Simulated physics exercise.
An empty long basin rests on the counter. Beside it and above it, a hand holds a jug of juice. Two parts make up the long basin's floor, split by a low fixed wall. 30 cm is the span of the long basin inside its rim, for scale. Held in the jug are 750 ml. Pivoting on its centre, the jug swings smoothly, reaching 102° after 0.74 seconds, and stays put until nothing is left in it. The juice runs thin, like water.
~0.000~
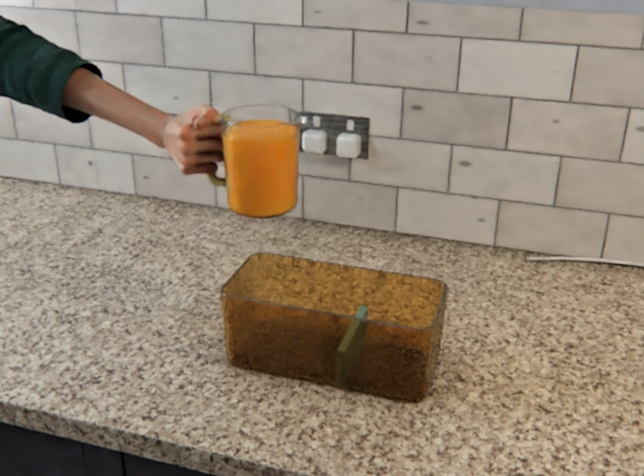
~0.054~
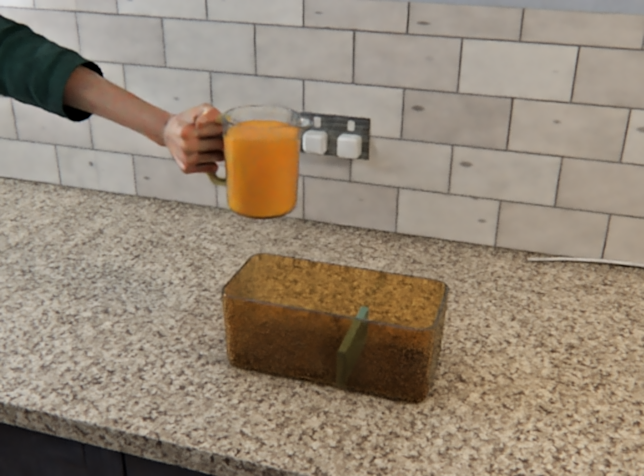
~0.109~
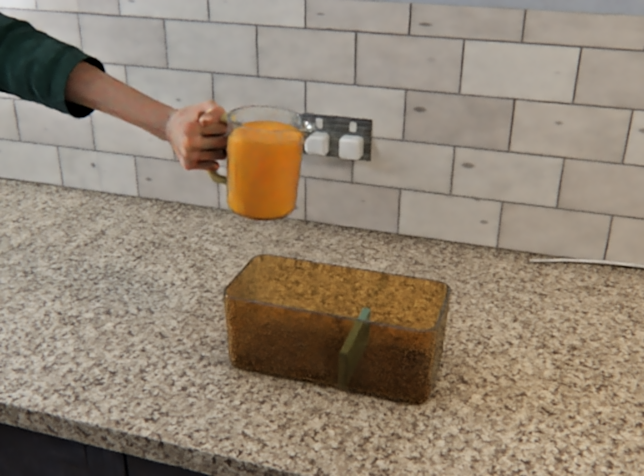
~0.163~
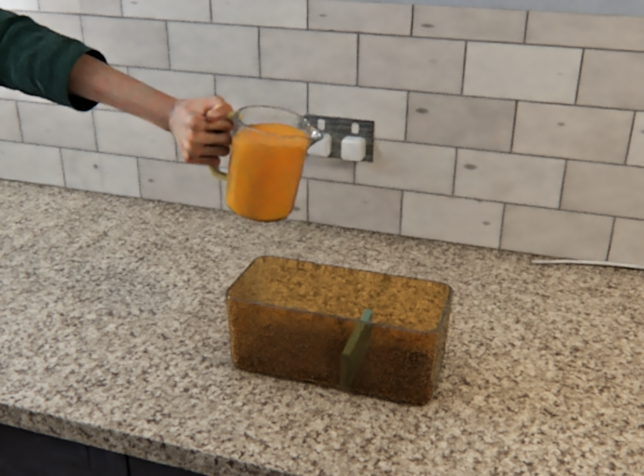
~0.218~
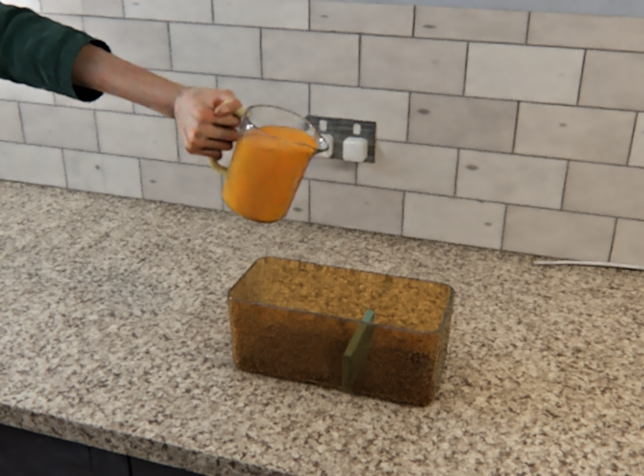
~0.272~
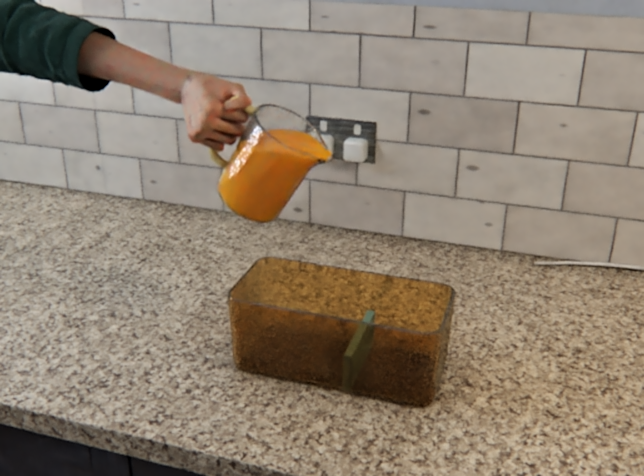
The clip opens on a hand in a dark green sleeve, reaching in from the left to hold a clear jug of orange juice upright above a long, brownish see-through basin on a speckled counter. The hand then smoothly tilts the jug to the right, and the juice shifts toward the spout.
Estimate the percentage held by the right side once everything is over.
I would say 74 per cent.
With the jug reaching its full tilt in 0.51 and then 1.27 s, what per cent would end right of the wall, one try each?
The first try gives around 70 percent, the second around 75 percent.
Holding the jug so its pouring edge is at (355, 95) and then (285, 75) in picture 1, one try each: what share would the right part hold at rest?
In turn about 55 and 35 per cent.
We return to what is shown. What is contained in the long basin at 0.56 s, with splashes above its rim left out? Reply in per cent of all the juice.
Around 10%.
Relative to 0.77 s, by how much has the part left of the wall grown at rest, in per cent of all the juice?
Some 18 per cent.
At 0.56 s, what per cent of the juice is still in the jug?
I'd put it near 66 percent.
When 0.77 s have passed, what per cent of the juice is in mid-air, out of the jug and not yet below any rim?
24 in a hundred, give or take.
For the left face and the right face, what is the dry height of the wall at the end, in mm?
Left side: Around 50 mm. Right side: Around 20 mm.
After 0.56 s the tilt is 88° and 65 per cent is still to pour, 0 is left of the wall and 9 right of it.
After 0.77 s the tilt is 102° and 21 per cent is still to pour, 6 is left of the wall and 49 right of it.
After 1.00 s the tilt is 102° and 4 per cent is still to pour, 16 is left of the wall and 73 right of it.
After 1.24 s the tilt is 102° and 0 per cent is still to pour, 23 is left of the wall and 74 right of it.
In the end 24 per cent lies left of the wall, 74 right of it and 2 outside.
